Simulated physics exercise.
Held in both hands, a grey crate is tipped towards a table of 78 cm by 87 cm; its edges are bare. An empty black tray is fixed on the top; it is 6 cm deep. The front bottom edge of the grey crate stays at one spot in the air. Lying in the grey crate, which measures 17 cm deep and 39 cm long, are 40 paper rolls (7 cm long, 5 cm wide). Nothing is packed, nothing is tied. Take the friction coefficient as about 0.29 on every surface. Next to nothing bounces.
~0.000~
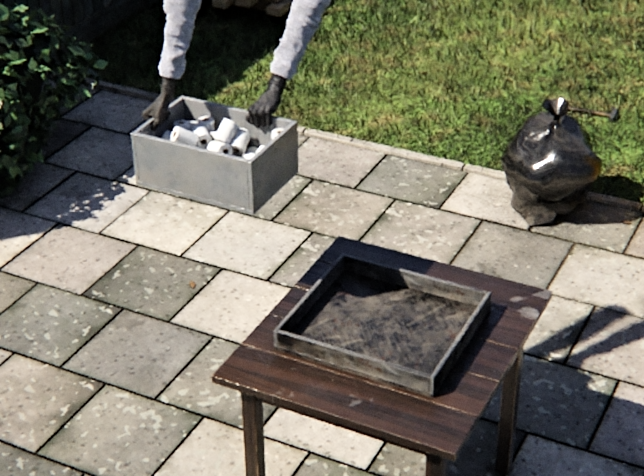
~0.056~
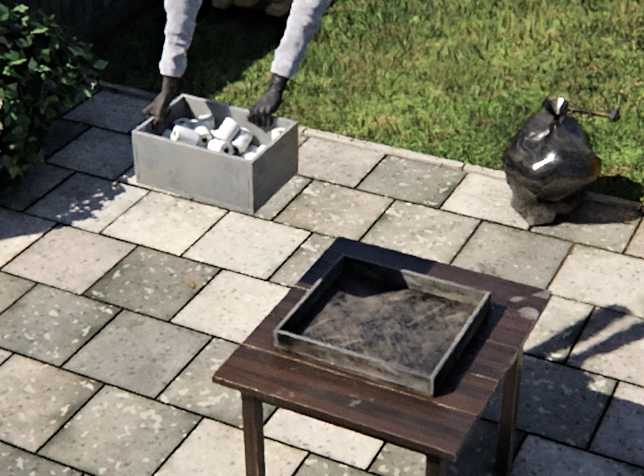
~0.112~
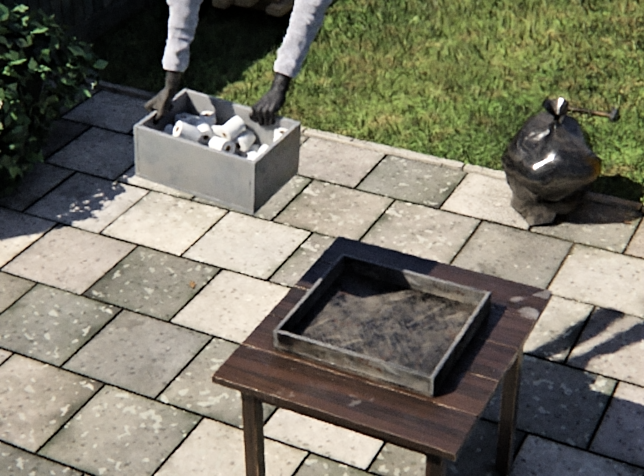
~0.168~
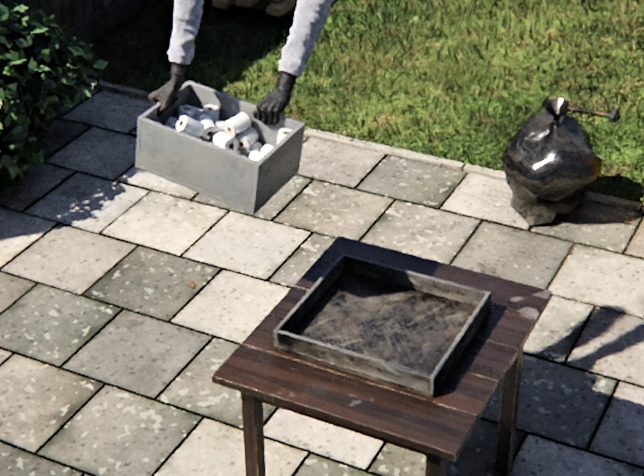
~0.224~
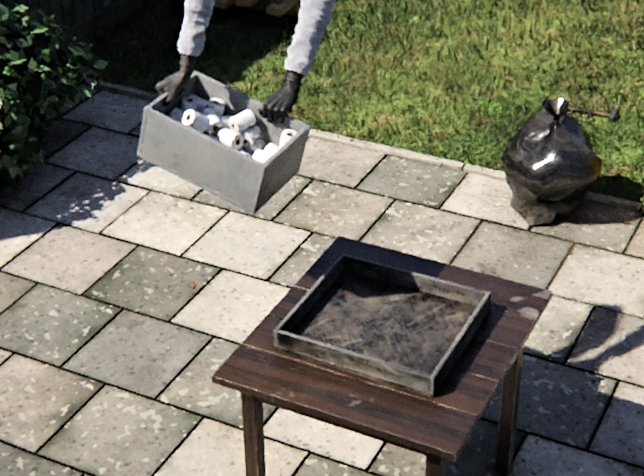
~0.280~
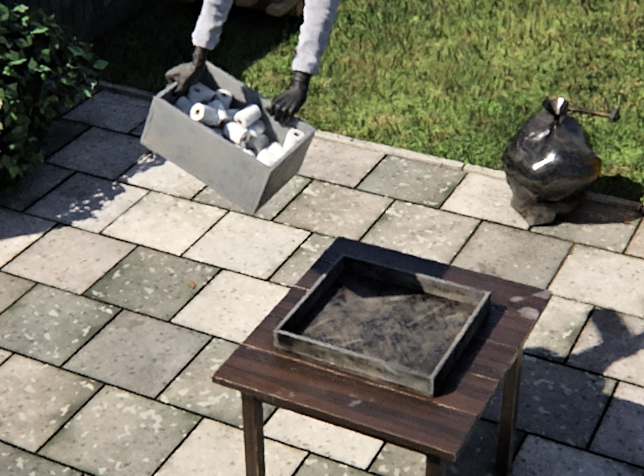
Two gloved hands lift and tilt a grey crate of white rolls beyond a table.
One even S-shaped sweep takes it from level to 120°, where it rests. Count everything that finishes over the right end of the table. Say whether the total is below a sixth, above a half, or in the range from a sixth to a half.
The fraction stays below a sixth.
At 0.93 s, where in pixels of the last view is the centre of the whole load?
Somewhere near (354, 215) in the last picture's pixels.
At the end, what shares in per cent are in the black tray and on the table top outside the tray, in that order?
Roughly 90 and 0 per cent.
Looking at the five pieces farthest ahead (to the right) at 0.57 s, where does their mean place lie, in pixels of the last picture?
Mean position approx. (306, 167).
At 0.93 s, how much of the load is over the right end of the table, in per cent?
I'd say near 0 per cent at that moment.
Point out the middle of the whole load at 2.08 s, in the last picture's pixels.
I'd place it about (417, 330) in the last view.
After 0.57 s, tilt 70°; 40 still in the grey crate.
After 0.93 s, tilt 117°; 17 still in the grey crate, 3 in the black tray, 1 on the table top outside the tray and 19 in the air.
After 1.43 s, tilt 120°; 34 in the black tray, 5 on the table top outside the tray and 1 over the right end of the table.
When it is over (at 2.08 s), 37 in the black tray, 2 over the right end of the table and 1 over the table's other edges. Asked share, 2 of 40, 5 per cent.
